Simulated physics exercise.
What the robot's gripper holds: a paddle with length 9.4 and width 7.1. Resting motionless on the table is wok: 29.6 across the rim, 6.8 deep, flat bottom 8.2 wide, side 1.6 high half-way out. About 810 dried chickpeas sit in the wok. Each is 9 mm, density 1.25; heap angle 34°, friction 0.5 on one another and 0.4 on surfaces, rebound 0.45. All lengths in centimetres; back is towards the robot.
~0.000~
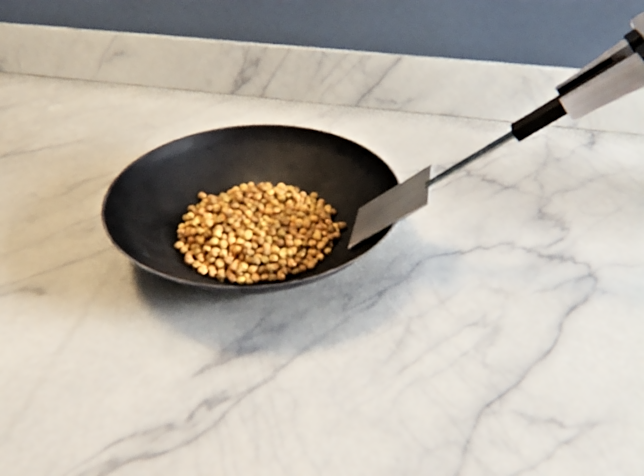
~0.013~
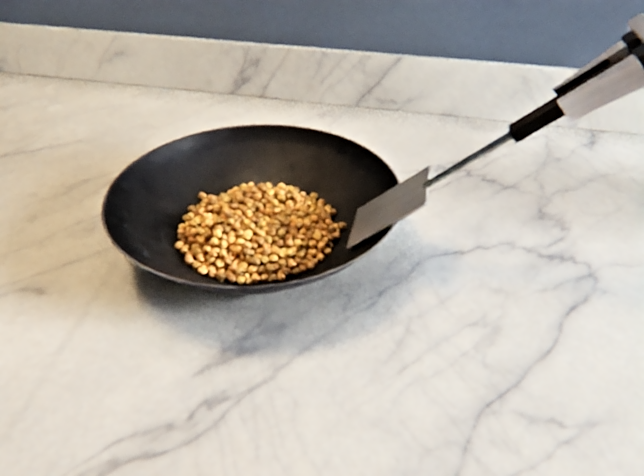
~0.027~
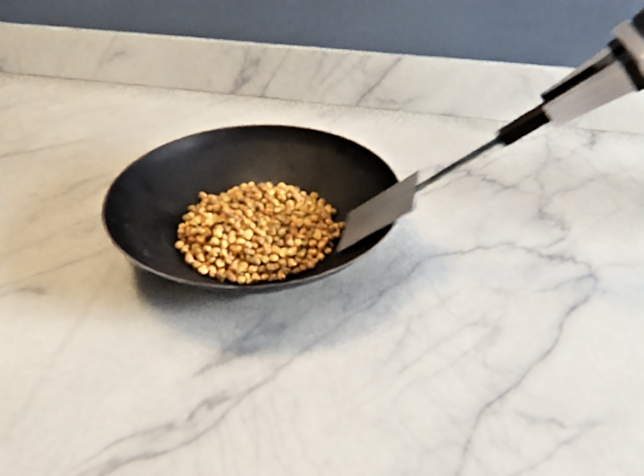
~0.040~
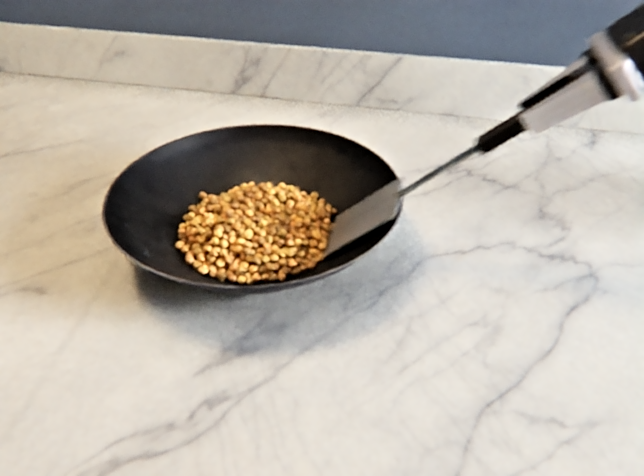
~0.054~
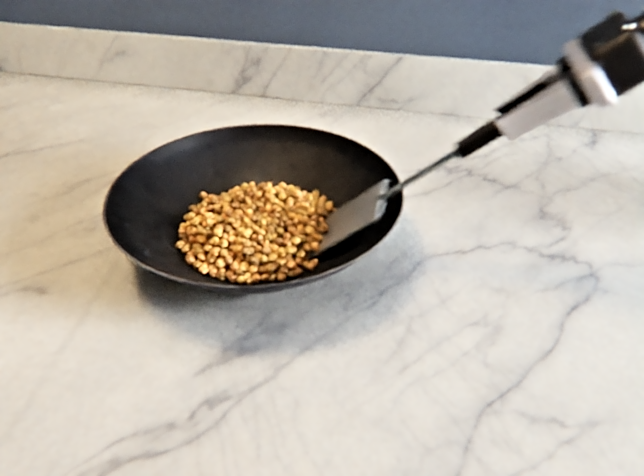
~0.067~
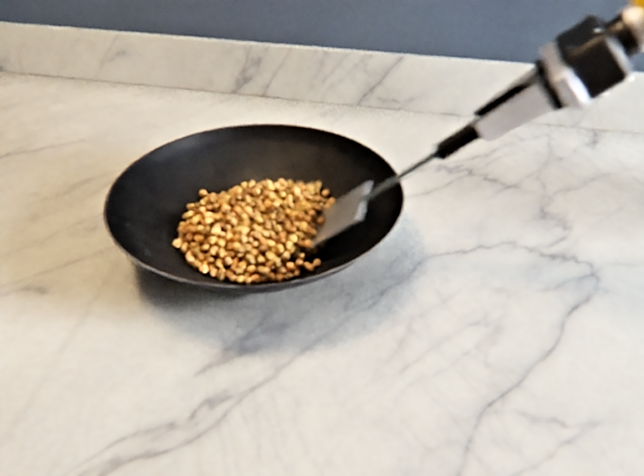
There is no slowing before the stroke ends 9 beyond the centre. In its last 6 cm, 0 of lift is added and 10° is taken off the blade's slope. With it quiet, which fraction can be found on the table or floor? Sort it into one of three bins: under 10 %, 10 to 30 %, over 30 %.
Bin: 10 to 30 %.
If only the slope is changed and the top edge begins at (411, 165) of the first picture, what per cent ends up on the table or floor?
Roughly 20 percent ends on the table or floor.
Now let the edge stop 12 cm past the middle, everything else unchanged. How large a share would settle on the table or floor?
In that case around 40 per cent.
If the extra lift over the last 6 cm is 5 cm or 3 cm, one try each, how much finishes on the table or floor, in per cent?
Result, in order: Approx. 25 % and 30 %.
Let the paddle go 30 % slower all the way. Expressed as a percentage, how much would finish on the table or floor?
I'd reckon close to 10 per cent.
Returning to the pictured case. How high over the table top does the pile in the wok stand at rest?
Some 7.0 cm above the table.
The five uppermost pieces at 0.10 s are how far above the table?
They are some 6 cm up.
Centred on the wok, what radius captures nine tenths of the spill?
It comes to about 40 cm.
After 0.10 s, sloping 43°, highest piece 6 above the table; 809 in the wok.
After 0.13 s, sloping 41°, highest piece 7 above the table; 809 in the wok.
After 0.35 s, sloping 33°, highest piece 9 above the table; 669 in the wok, 24 on the table or floor, 116 on the blade or in flight.
After 1.40 s, sloping 33°, highest piece 6 above the table; 668 in the wok, 141 on the table or floor.
In the end, 668 in the wok, 141 on the table or floor. That is 17 % on the table or floor.
